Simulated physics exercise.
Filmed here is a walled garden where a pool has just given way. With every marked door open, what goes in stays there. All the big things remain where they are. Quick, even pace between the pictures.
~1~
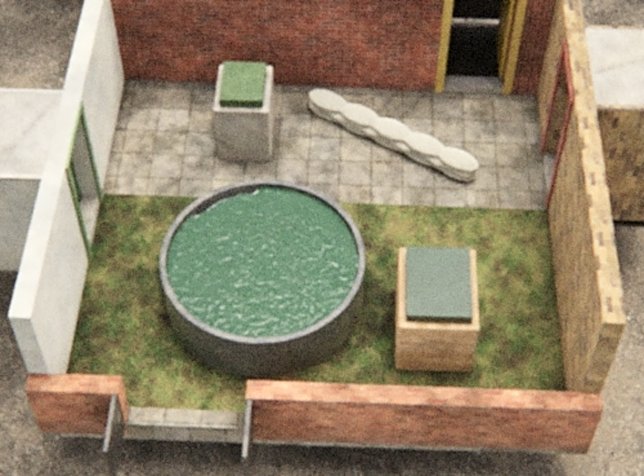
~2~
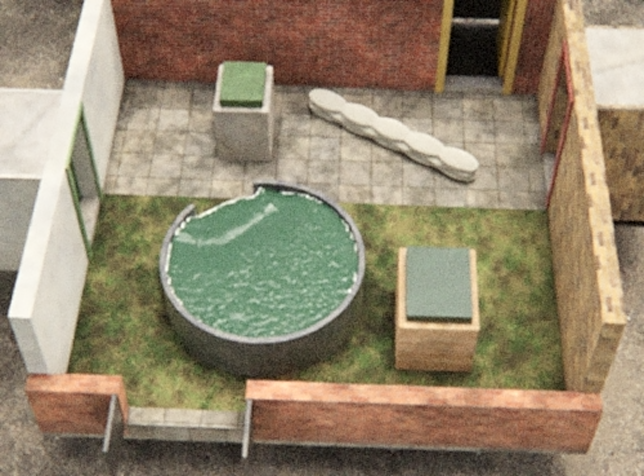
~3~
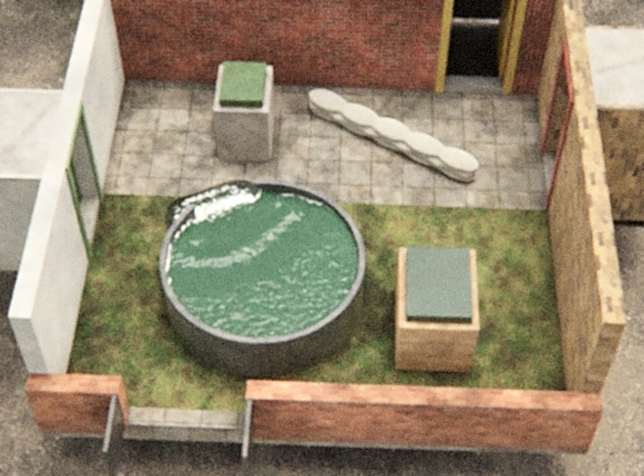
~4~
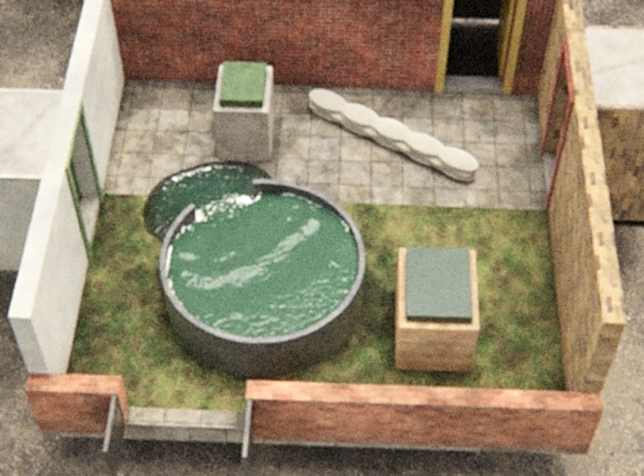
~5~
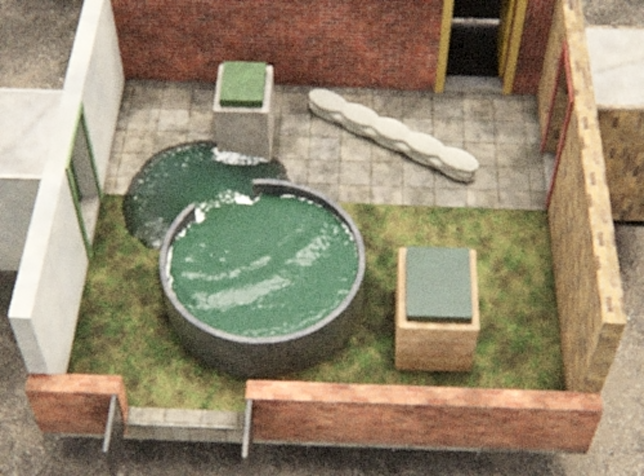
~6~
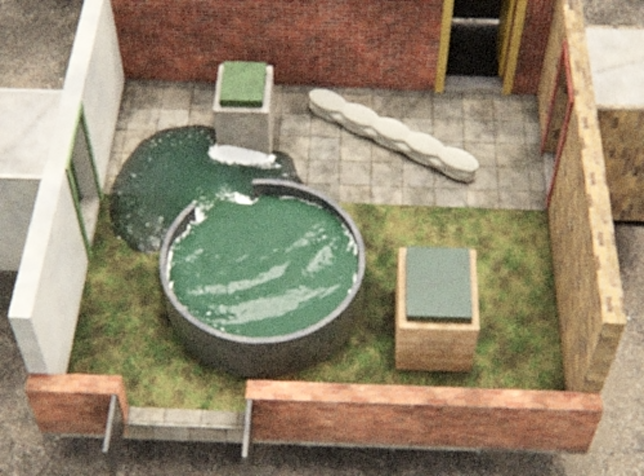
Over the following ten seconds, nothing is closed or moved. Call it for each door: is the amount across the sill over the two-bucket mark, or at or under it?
My call: The yellow door at or under the mark, the red door over the mark, the green door at or under the mark.
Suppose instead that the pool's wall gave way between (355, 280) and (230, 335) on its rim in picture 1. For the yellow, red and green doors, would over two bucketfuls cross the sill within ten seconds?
One by one: Yellow door ends up above; red door ends up above; green door ends up below.
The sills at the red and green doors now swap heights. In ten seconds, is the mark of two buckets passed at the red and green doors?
As I see it, red gets less than that and green gets more than that.
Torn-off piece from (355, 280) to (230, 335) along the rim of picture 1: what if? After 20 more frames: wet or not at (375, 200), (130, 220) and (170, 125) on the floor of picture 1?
Point by point: Soaked; unwetted; unwetted.
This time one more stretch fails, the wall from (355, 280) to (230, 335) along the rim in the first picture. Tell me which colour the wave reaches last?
It's the door marked green.
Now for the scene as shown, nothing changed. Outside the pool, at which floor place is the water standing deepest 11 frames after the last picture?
I'd go with (125, 82) as the deepest place.
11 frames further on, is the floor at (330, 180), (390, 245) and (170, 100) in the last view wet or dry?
Lab note, in the order given: Wet through, unwetted, wet through.
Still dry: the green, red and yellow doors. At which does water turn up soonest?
From the pictures, my answer is the green-painted one.
A moment on, water covers 25 % of the floor; the yellow door not reached, the red door not reached, the green door wet at the sill, nothing in.
Next, water covers 35 % of the floor; the yellow door not reached, the red door not reached, the green door under two buckets in.
Then, water covers 55 % of the floor; the yellow door wet at the sill, nothing in, the red door not reached, the green door under two buckets in.
Later, water covers 80 % of the floor; the yellow door wet at the sill, nothing in, the red door over two buckets in, the green door under two buckets in.
In the end, water covers 95 % of the floor; the yellow door wet at the sill, nothing in, the red door over two buckets in, the green door under two buckets in.
